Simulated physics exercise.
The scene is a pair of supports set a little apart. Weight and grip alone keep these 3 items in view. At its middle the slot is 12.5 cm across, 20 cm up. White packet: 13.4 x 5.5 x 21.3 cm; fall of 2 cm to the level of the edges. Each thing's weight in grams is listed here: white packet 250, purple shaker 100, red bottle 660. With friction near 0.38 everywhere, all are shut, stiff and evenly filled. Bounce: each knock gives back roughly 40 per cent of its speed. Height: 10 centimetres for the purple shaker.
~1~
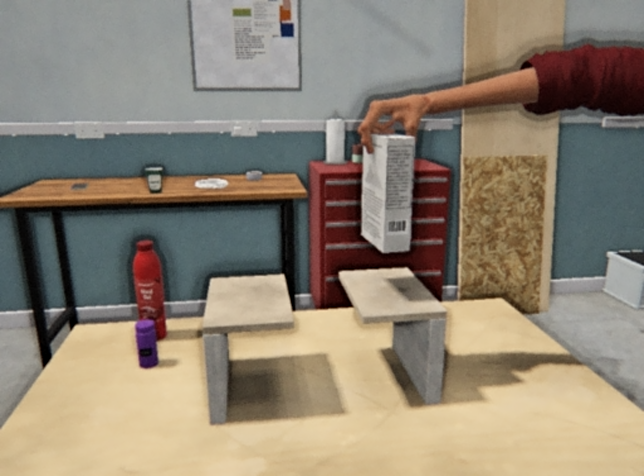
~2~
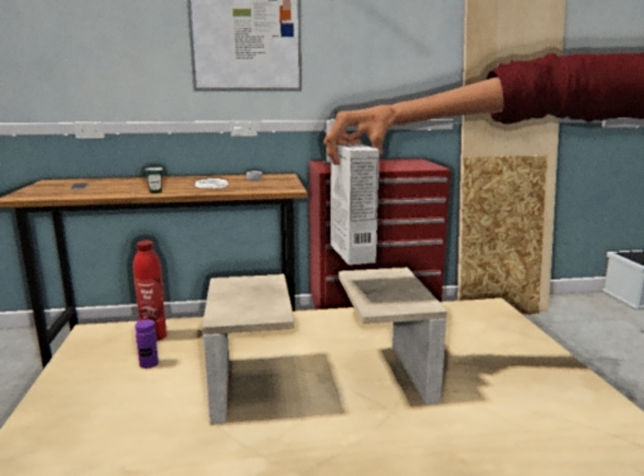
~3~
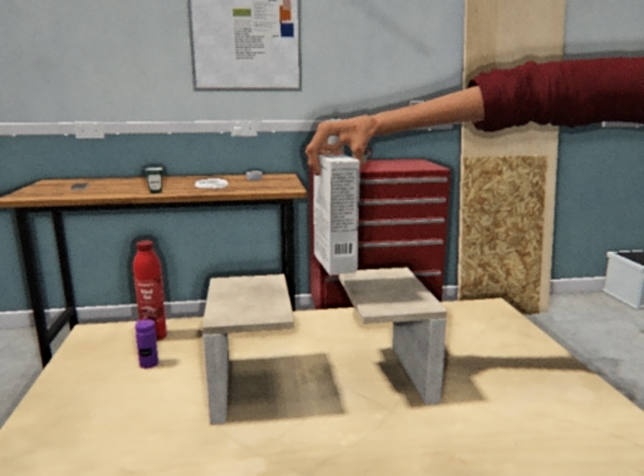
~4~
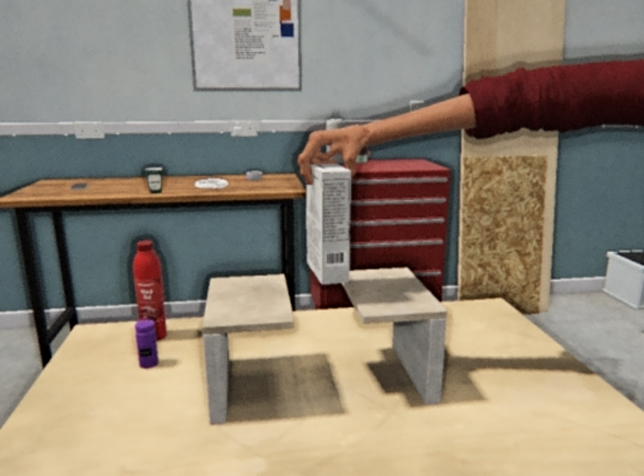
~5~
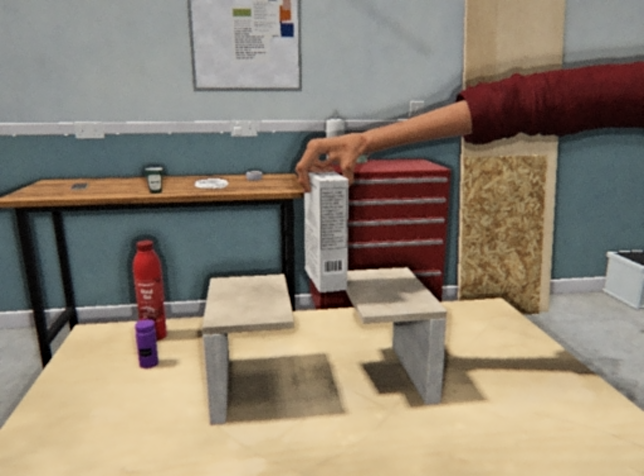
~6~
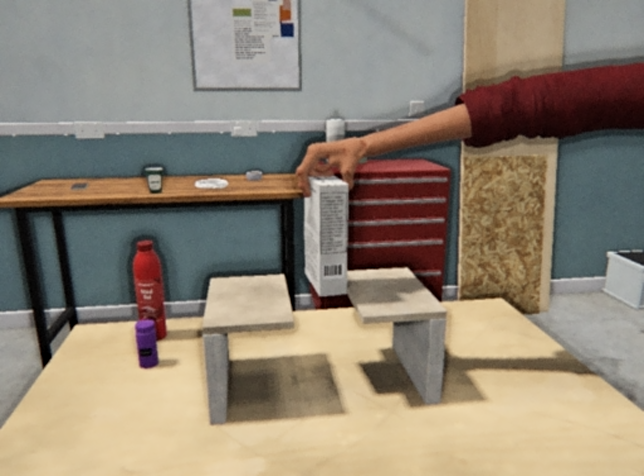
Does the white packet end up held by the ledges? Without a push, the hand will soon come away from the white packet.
No, it falls between them.
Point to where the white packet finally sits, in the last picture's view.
Roughly (325, 335).
Then, 0.20 s later than the last frame, white packet 5 cm from its spot near (325, 257).
Then, 0.30 s later than the last frame, white packet 20 cm from its spot near (325, 325).
Then, 0.40 s later than the last frame, white packet 18 cm from its spot near (325, 318).
Then, 0.50 s later than the last frame, white packet 22 cm from its spot near (325, 334).
When it is over, not toppled but over 4 cm from the start, white packet; the other 2 within 4 cm of the start. End places, in pixels of the last picture, white packet near (325, 335). The packet reaches the table.
